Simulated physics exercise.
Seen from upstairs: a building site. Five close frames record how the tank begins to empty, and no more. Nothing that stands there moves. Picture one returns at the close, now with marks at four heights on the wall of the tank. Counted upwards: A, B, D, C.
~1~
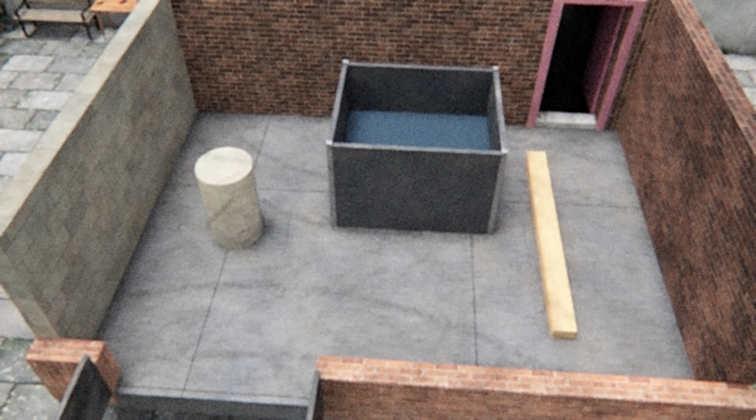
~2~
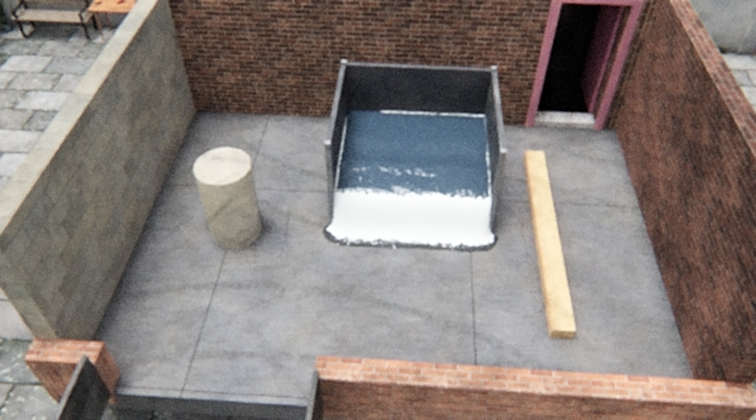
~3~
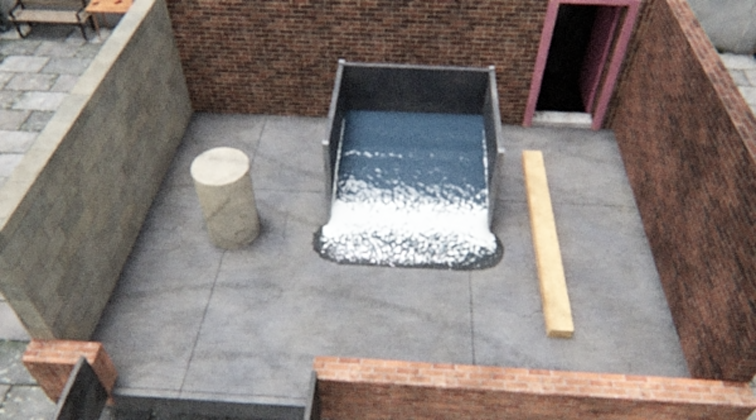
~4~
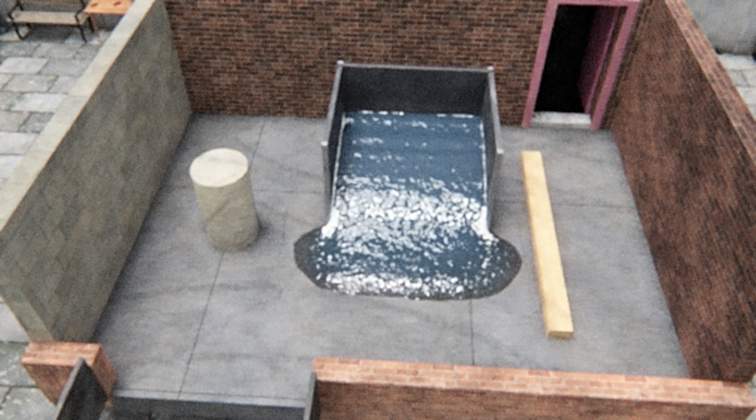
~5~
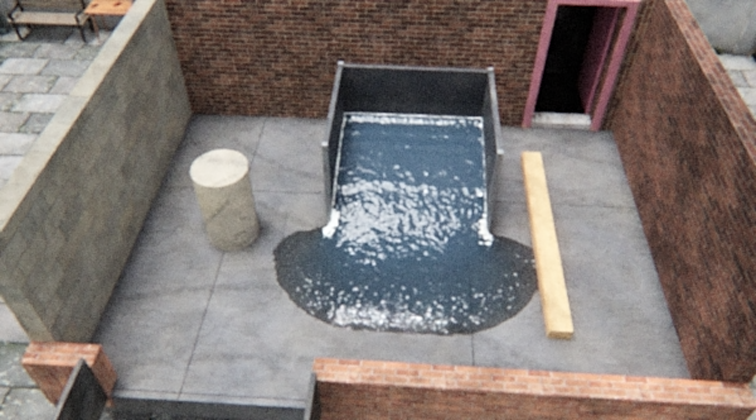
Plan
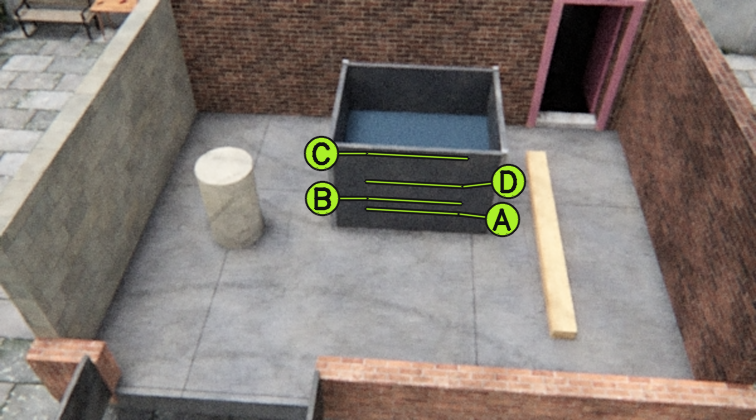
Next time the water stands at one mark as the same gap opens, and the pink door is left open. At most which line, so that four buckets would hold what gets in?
That is mark B.
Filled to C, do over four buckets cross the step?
Yes.
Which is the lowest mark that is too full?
It is D.
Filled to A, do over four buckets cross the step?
No, not at all.
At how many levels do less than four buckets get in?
Two of them.
On the marked copy, A at (412, 211); B at (413, 201); C at (416, 156); D at (414, 184); from the bottom up A, B, D, C.
With A, nothing gets over.
With B, a splash gets over, under a bucket.
With C, dozens of bucketfuls pour in.
With D, about 10 bucketfuls get in.
